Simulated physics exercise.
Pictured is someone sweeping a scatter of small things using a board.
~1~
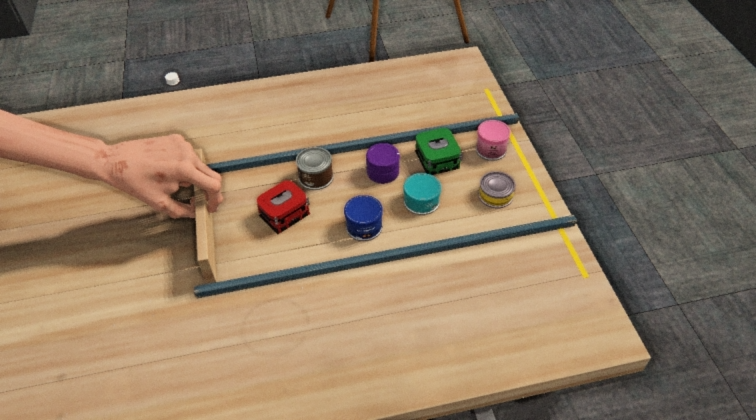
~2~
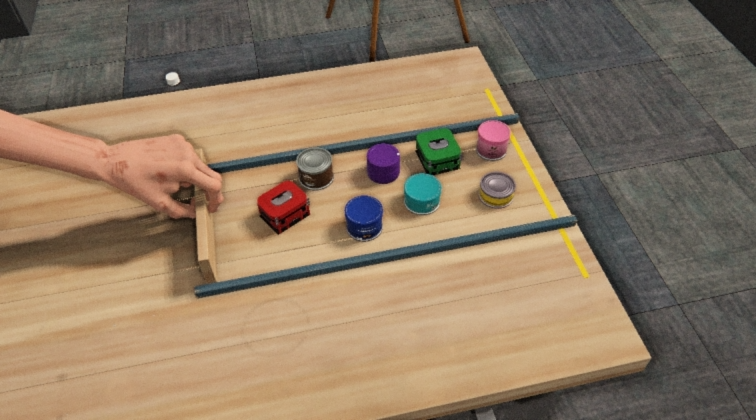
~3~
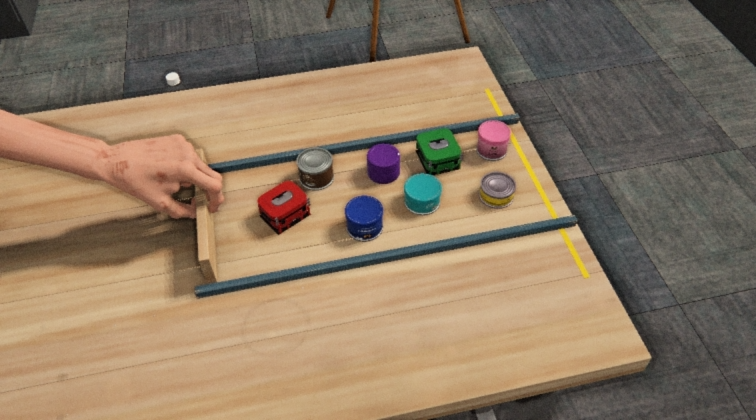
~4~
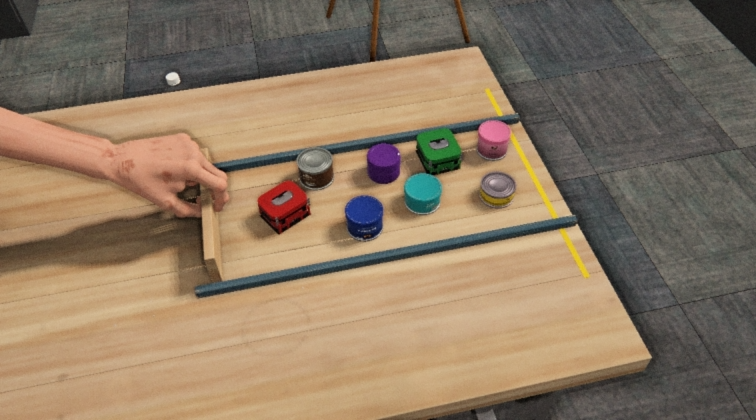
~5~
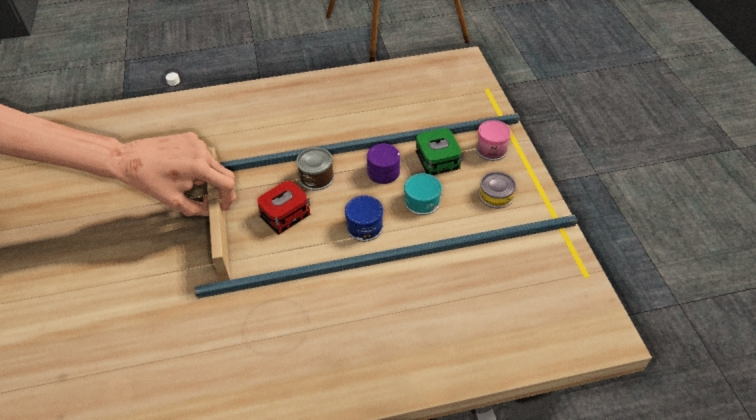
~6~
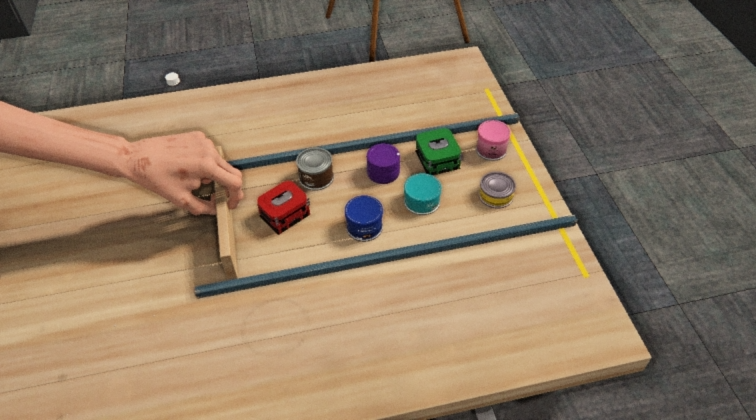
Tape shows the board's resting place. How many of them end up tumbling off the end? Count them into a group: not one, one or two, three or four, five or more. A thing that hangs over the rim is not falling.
The number that tip off is going to be more than four.
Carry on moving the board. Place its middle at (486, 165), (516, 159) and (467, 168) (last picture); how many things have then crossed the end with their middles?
The numbers past the end are 3, 5 and 2.
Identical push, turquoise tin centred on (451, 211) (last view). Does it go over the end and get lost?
Placed like that, it is gone.
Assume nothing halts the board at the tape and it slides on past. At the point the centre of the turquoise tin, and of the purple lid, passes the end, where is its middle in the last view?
First one: Around (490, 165). Other one: Around (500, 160).
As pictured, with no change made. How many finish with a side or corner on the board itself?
The figure is 2.
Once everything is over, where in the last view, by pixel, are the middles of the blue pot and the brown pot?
(563, 186) and (531, 131), roughly.
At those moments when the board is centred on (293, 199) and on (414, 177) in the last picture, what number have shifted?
The first count is 1, and then it's 8.
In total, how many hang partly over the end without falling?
It totals 2.
A little later, none off yet; pink tin at rest near (493, 141); yellow pot at rest near (497, 190); green case at rest near (438, 152).
Next, none off yet; pink tin shifted a little near (507, 137); yellow pot moving near (504, 189); green case shifted about its own width near (474, 145).
Later still, one off so far; pink tin dropping near (540, 275); yellow pot tilted well over near (579, 195); green case tilted a little near (537, 128).
When it is over, the number that fall off is five or more; down, red case, purple lid, turquoise tin, green case, yellow pot and pink tin.
